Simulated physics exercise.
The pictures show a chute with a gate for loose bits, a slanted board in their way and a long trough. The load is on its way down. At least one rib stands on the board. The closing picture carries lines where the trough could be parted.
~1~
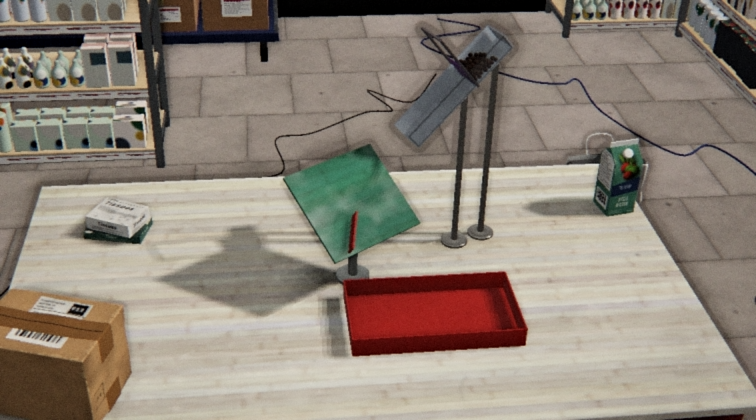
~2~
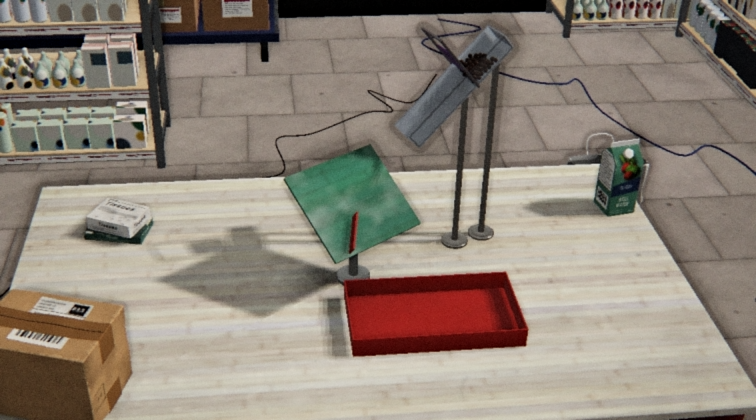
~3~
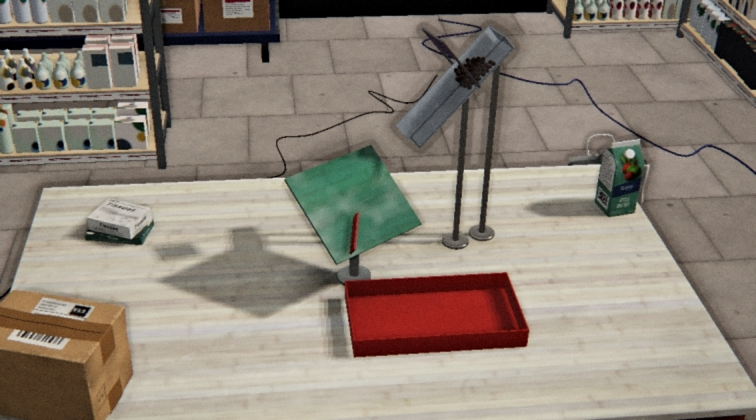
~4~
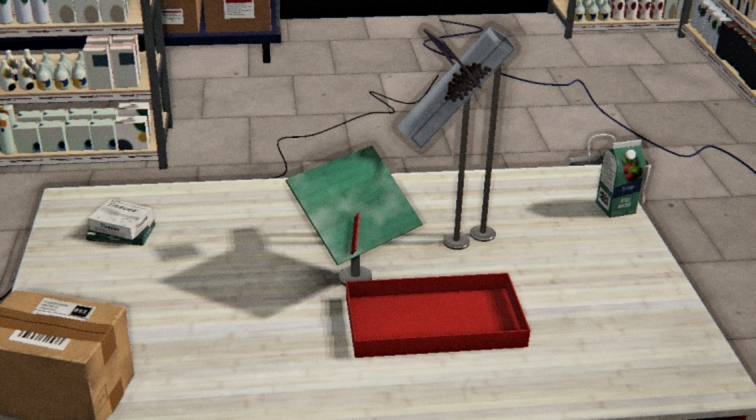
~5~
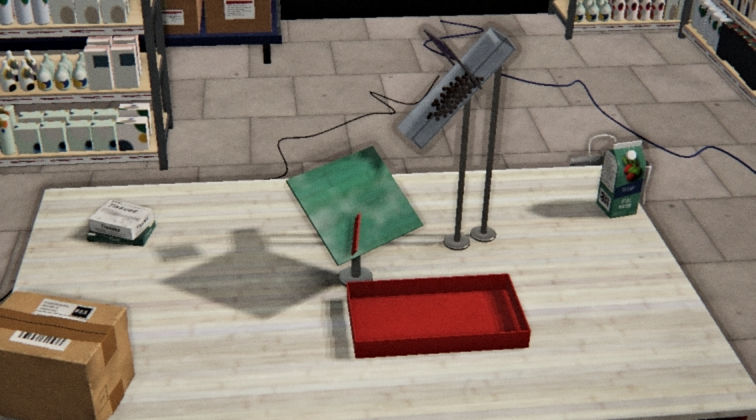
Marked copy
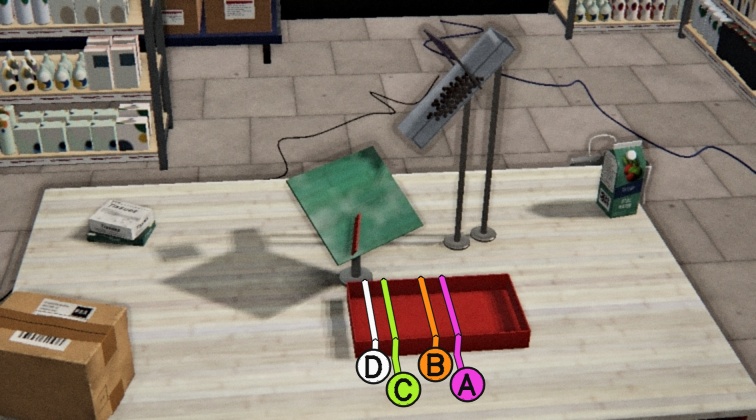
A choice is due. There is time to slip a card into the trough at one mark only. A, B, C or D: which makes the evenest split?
The best line is C.
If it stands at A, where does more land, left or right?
Left.
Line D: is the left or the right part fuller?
Right.
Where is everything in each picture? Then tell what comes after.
Load behind the gate (475, 64), chocolate balls; lip of the chute (411, 142), sloping fairly steeply, in the first frame.
Middle of the board (354, 201), tilted fairly steeply; middle of its low edge (380, 243); of its high edge (329, 160), in the second frame.
Front corners of the trough (354, 340) and (529, 330), empty; front of the load (464, 86), in the third frame.
Middle of the load (467, 82); its front (447, 98), roughly a third of the way to the lip; rib from (359, 213) to (356, 250), in the fourth frame.
Middle of the load (455, 95); its front (429, 117), roughly two thirds of the way to the lip, in the fifth frame.
On the marked copy, line A crosses the front rim at (458, 335); line B crosses the front rim at (435, 337); line C crosses the front rim at (395, 339); line D crosses the front rim at (375, 340).
Choosing A, of what is caught, almost all on the left of the divider, about a tenth on the right.
Choosing B, of what is caught, the larger part on the left of the divider, roughly a quarter on the right.
Choosing C, of what is caught, roughly half on the left of the divider, roughly half on the right.
Choosing D, of what is caught, roughly a quarter on the left of the divider, the larger part on the right.
